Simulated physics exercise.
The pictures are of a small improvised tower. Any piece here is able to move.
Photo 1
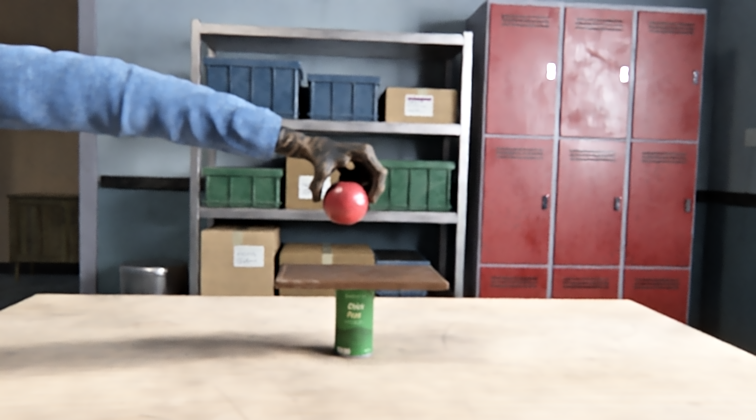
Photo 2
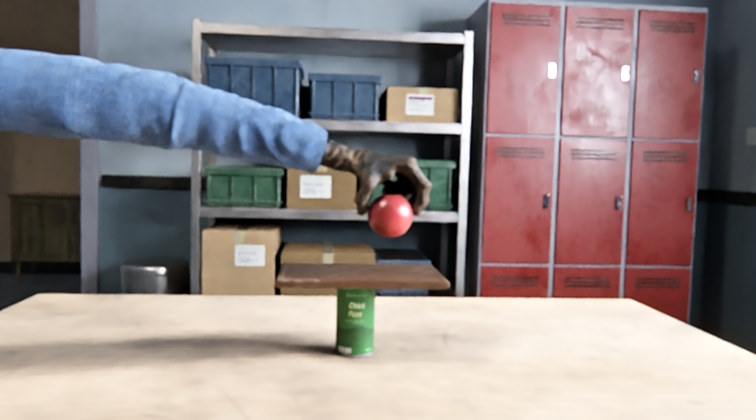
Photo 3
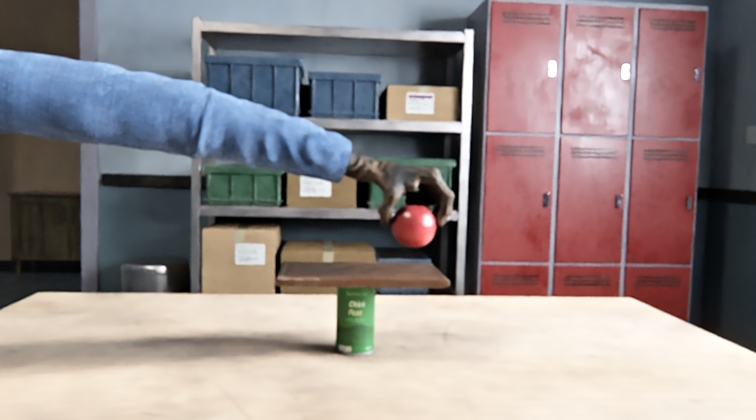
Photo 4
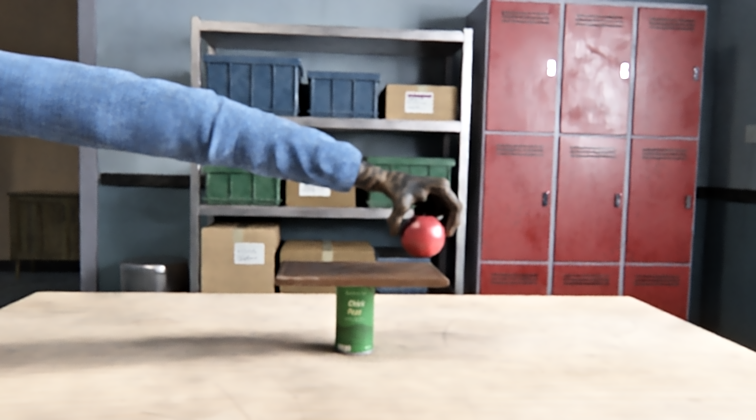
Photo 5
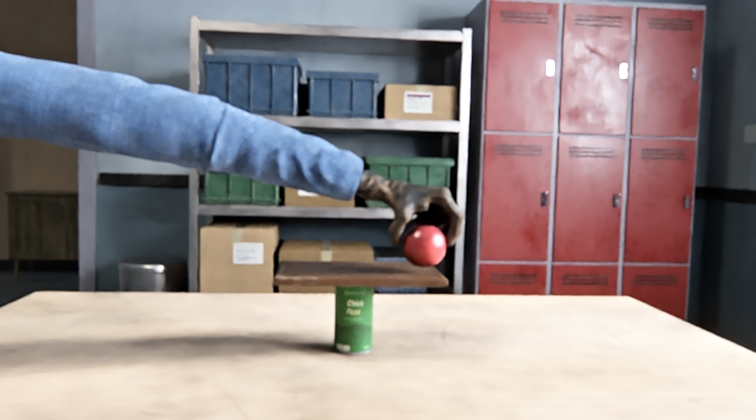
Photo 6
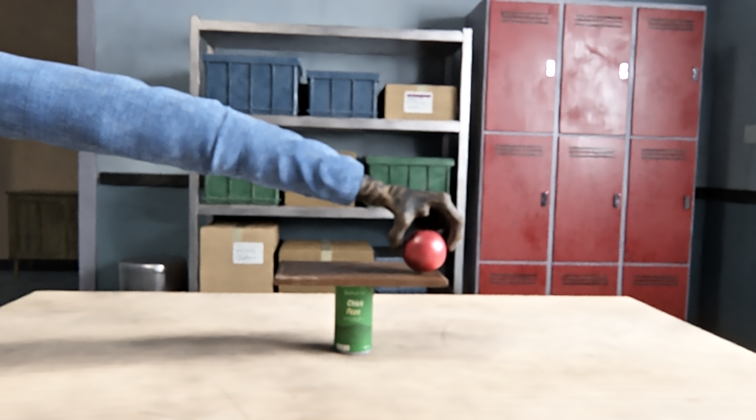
To begin with, a gloved hand on a blue-sleeved arm holds a red apple above a flat brown lid resting on a green can. The hand carries the apple to the right, then lowers it onto the lid's right side, keeping hold of it while the lid and can stay still.
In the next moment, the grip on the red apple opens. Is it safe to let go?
The stack does not stay put.
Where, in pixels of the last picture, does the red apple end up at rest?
At about (514, 339).
Then, 0.40 s later than the last frame, red apple now fallen; brown lid tilted by 56°.
Then, 0.70 s later than the last frame, brown lid now fallen.
When it is over, fallen, brown lid and red apple; green tin as before. End places, in pixels of the last picture, red apple near (514, 339). The stack comes apart.
